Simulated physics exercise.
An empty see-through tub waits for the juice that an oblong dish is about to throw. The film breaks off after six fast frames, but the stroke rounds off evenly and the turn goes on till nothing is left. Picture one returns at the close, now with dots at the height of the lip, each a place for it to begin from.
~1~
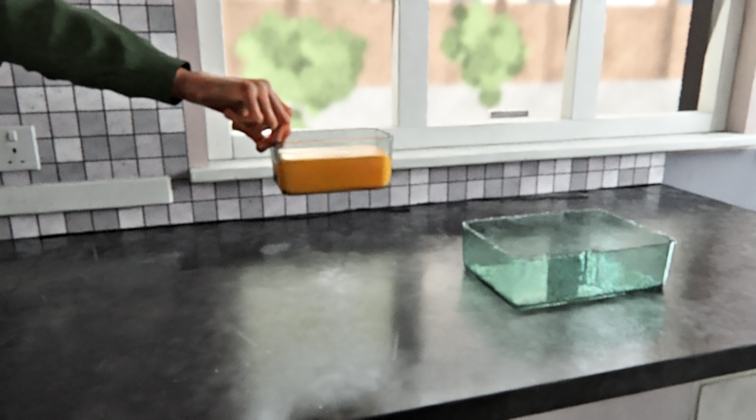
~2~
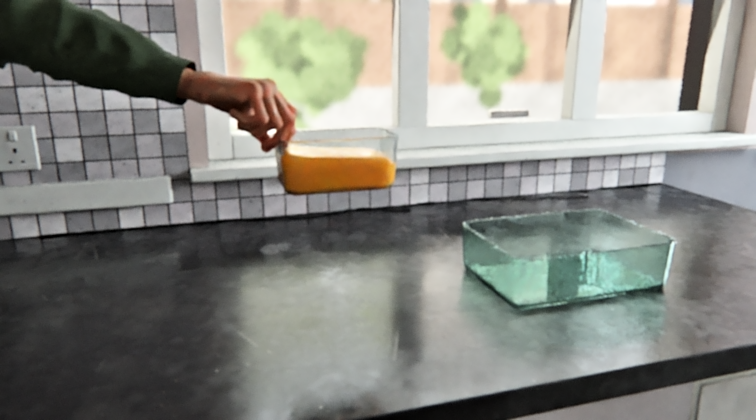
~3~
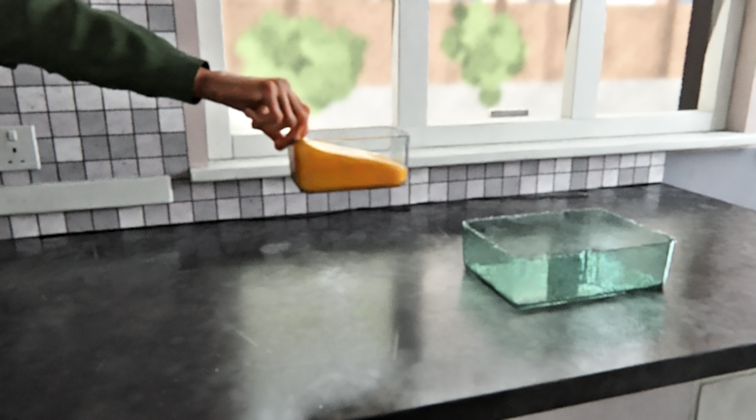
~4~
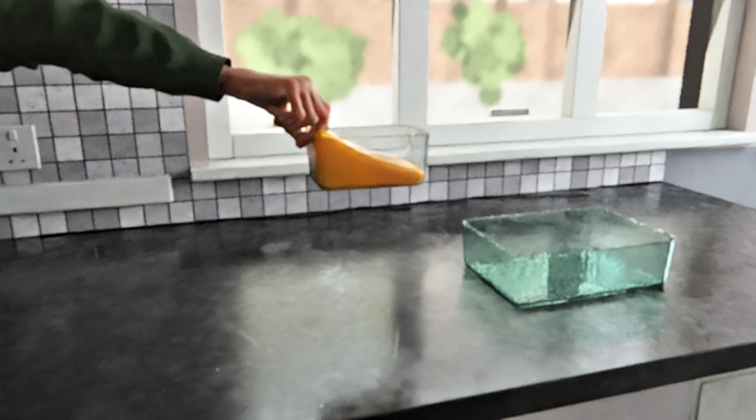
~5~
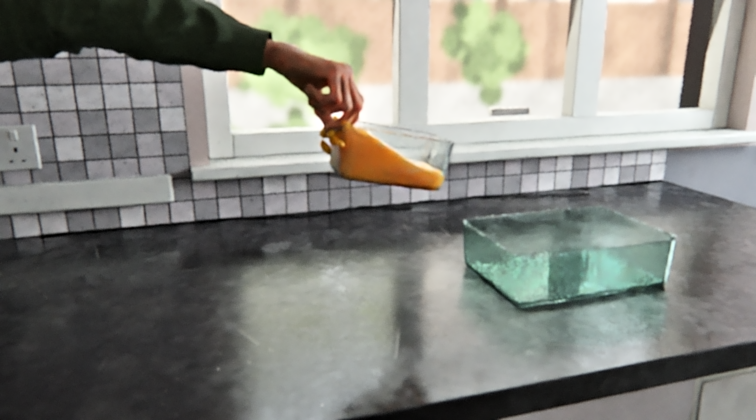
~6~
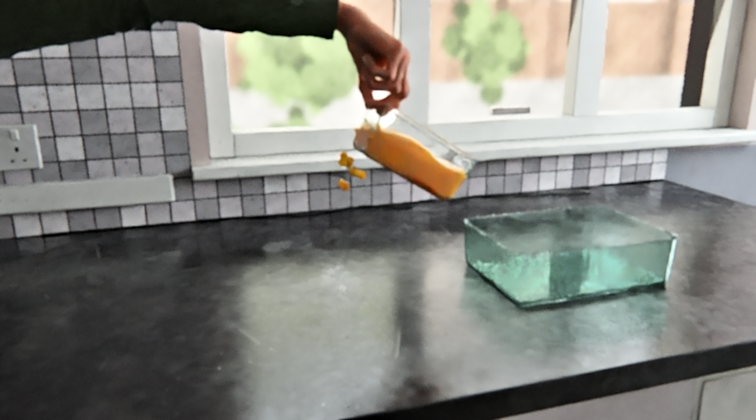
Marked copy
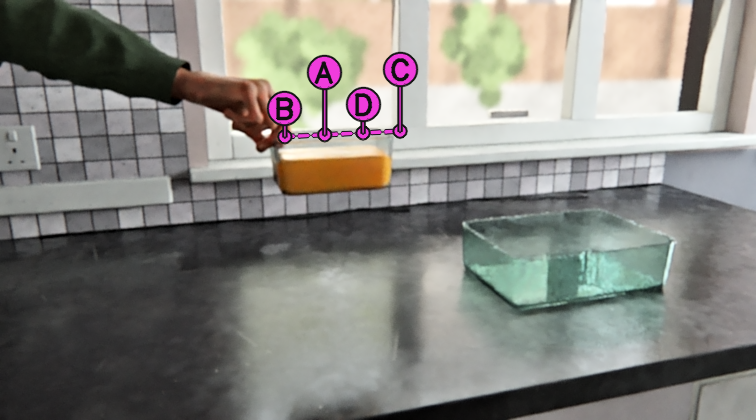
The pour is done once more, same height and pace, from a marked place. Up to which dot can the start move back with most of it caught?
Go for A.
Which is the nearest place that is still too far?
The answer is B.
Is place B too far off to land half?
Yes, that goes wrong.
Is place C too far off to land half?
No, not at all.
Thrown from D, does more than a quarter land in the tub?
Yes.
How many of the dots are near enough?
Three.
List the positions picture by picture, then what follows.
Upright, lip at (384, 131); tub from (509, 308) to (662, 286); nothing has left yet, in the first picture.
Upright, lip at (388, 131); nothing has left yet, in the second picture.
Upright, lip at (400, 130); nothing has left yet, in the third picture.
Upright, lip at (418, 129); juice is over the rim, down to (307, 135), in the fourth picture.
Tipped about 12°, lip at (443, 138); juice is over the rim, down to (328, 152), in the fifth picture.
Tipped about 32°, lip at (466, 156); juice is over the rim, down to (345, 187), in the sixth picture.
On the marked copy, A at (324, 134); B at (284, 136); C at (400, 131); D at (363, 132).
With A, about 73 % lands in the tub, 19 % falls short and 8 % goes beside or beyond.
With B, about 19 % lands in the tub, 74 % falls short and 7 % goes beside or beyond.
With C, about 70 % lands in the tub, 7 % falls short and 22 % goes beside or beyond.
With D, about 77 % lands in the tub, 12 % falls short and 11 % goes beside or beyond.
